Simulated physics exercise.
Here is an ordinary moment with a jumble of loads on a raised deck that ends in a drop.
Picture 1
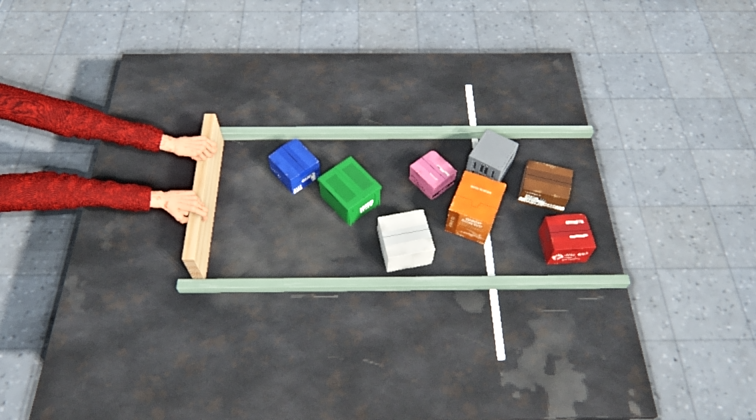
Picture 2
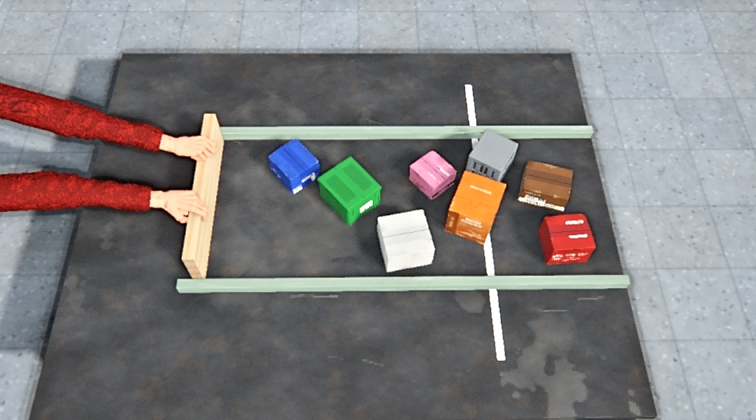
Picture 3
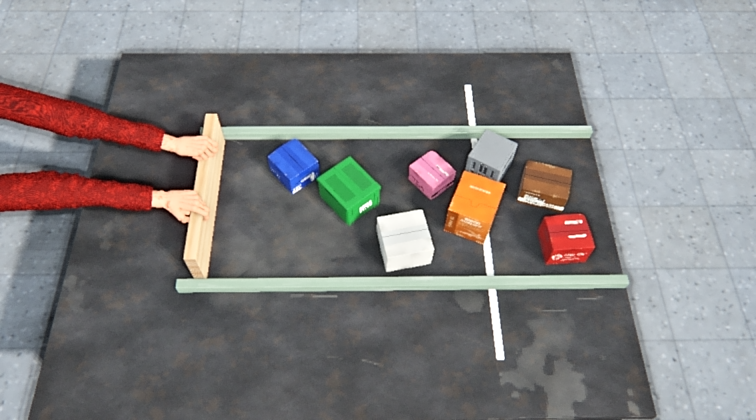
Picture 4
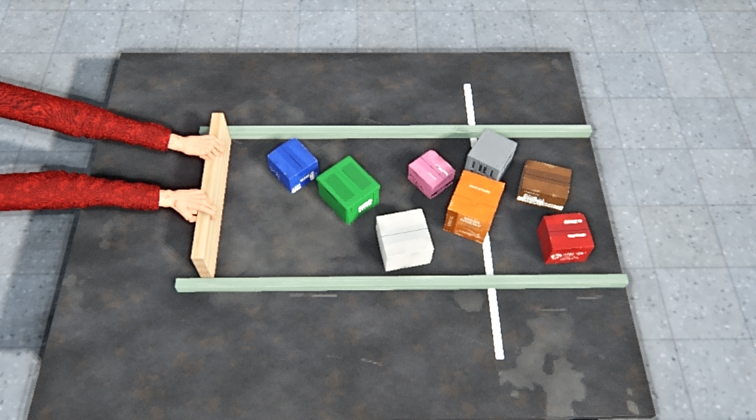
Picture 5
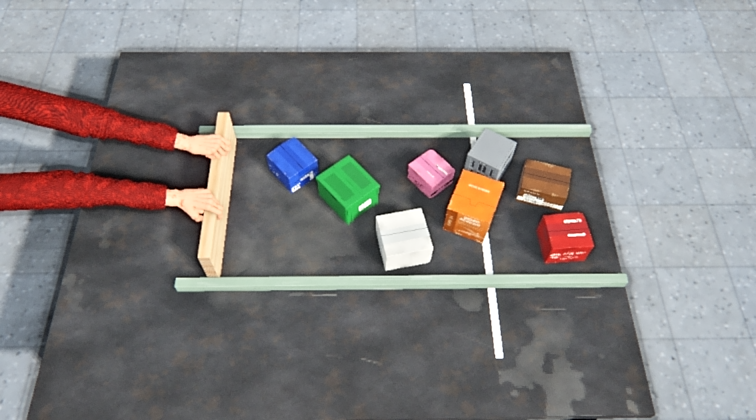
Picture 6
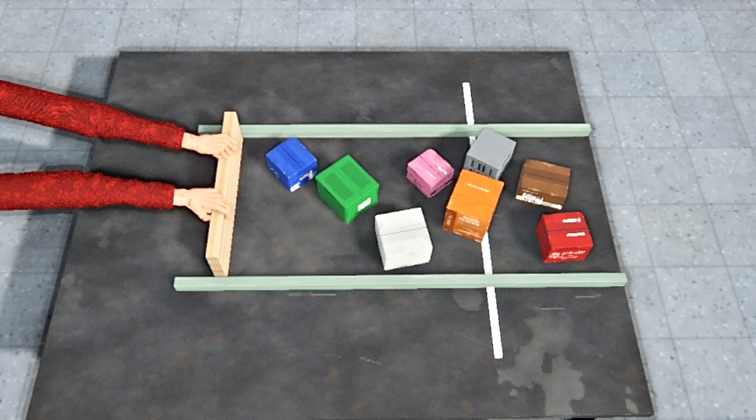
Two hands slide a wooden plank slightly right while the colored boxes ahead stay still.
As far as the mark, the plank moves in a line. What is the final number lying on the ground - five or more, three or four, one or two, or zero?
It ends at zero.
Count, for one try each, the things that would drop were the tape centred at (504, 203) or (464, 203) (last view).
Respectively 0 and 0.
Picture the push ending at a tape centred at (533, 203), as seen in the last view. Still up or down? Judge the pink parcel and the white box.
In this case the pink parcel rests in place and the white box rests in place.
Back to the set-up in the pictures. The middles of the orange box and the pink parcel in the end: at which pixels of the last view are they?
The first comes to rest at (559, 215), and the second at (534, 179).
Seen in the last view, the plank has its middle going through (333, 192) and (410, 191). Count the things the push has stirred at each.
Answer - first 2, then 6.
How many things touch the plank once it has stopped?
It is in contact with 3.
Soon after, none off yet; red parcel at rest near (563, 237); brown parcel at rest near (543, 185); grey crate at rest near (489, 158).
After that, none off yet; red parcel at rest near (563, 237); brown parcel at rest near (543, 185); grey crate moving near (490, 158).
In the end, the number that fall off is zero.
